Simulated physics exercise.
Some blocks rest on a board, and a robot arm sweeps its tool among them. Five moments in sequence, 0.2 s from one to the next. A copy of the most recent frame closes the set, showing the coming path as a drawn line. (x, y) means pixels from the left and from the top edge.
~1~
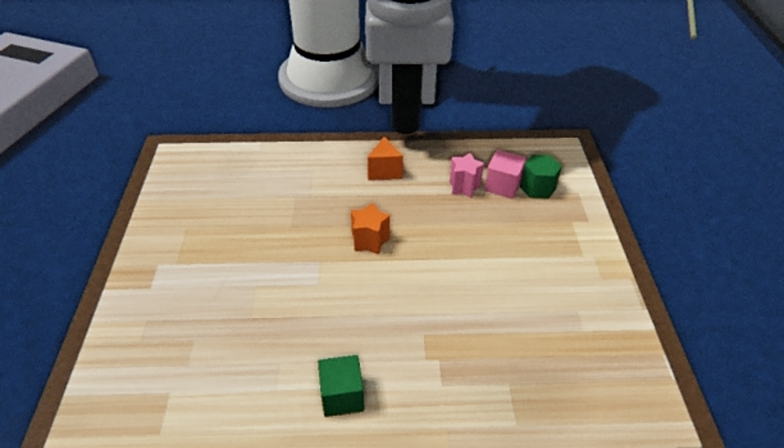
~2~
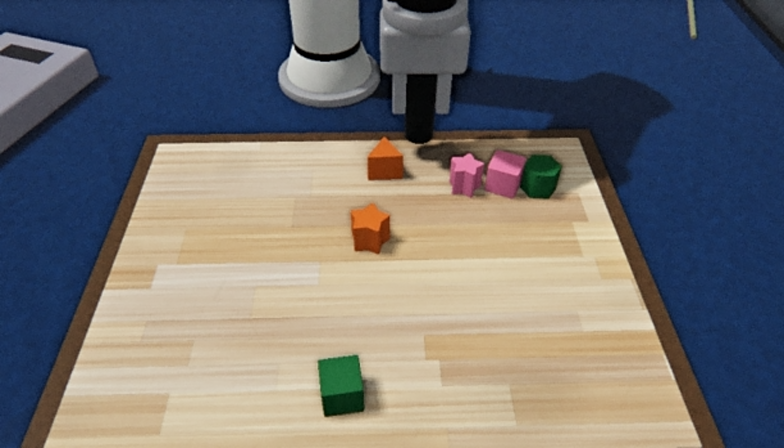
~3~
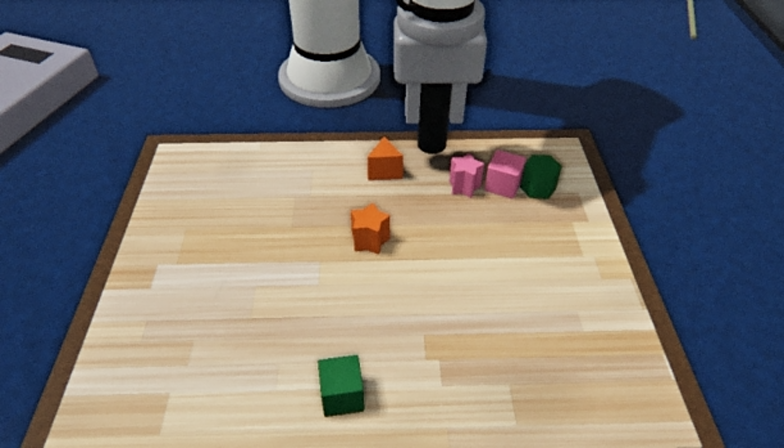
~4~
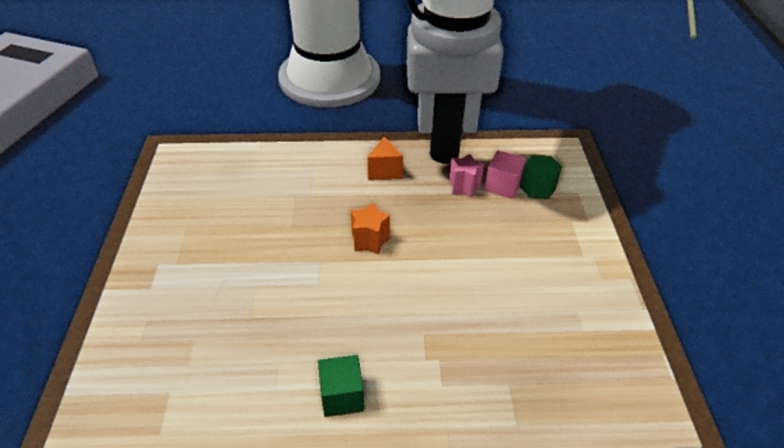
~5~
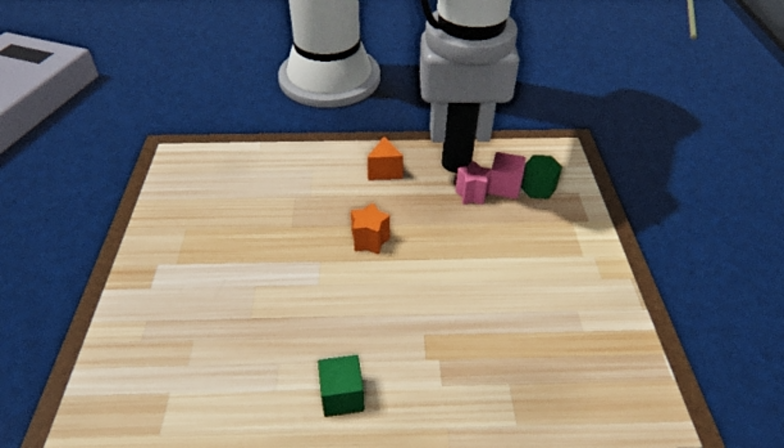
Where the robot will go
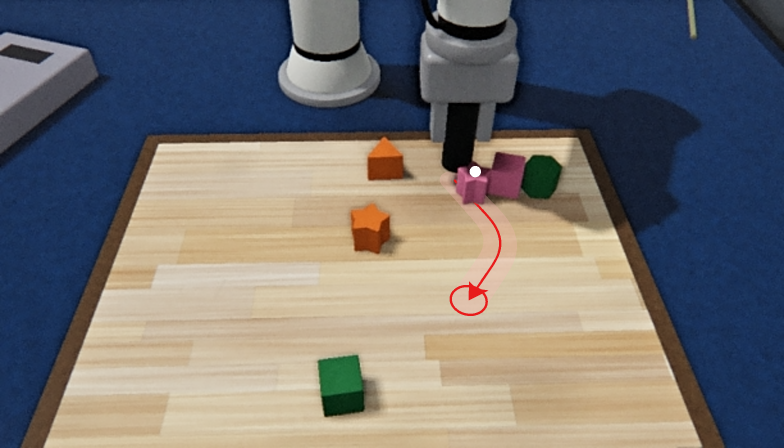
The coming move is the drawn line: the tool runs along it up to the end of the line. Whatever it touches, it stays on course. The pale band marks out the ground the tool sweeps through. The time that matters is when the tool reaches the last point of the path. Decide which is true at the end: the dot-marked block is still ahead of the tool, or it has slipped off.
Slid away.
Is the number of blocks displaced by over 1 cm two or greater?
Final answer: No.
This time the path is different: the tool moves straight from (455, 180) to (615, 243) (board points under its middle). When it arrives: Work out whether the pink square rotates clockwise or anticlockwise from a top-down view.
It turns counter-clockwise.
Drawn move, from (455, 180) via (487, 215) and (497, 257), ending at (469, 300); the dot is on the pink star.
On the path given first. One third of the way, tool at (490, 199); pink star at (511, 208).
Two thirds of the way, tool at (500, 241); pink star at (533, 241), turned 40° anticlockwise.
At the end, tool at (471, 284); pink star at (533, 241), turned 40° anticlockwise; pink square still.
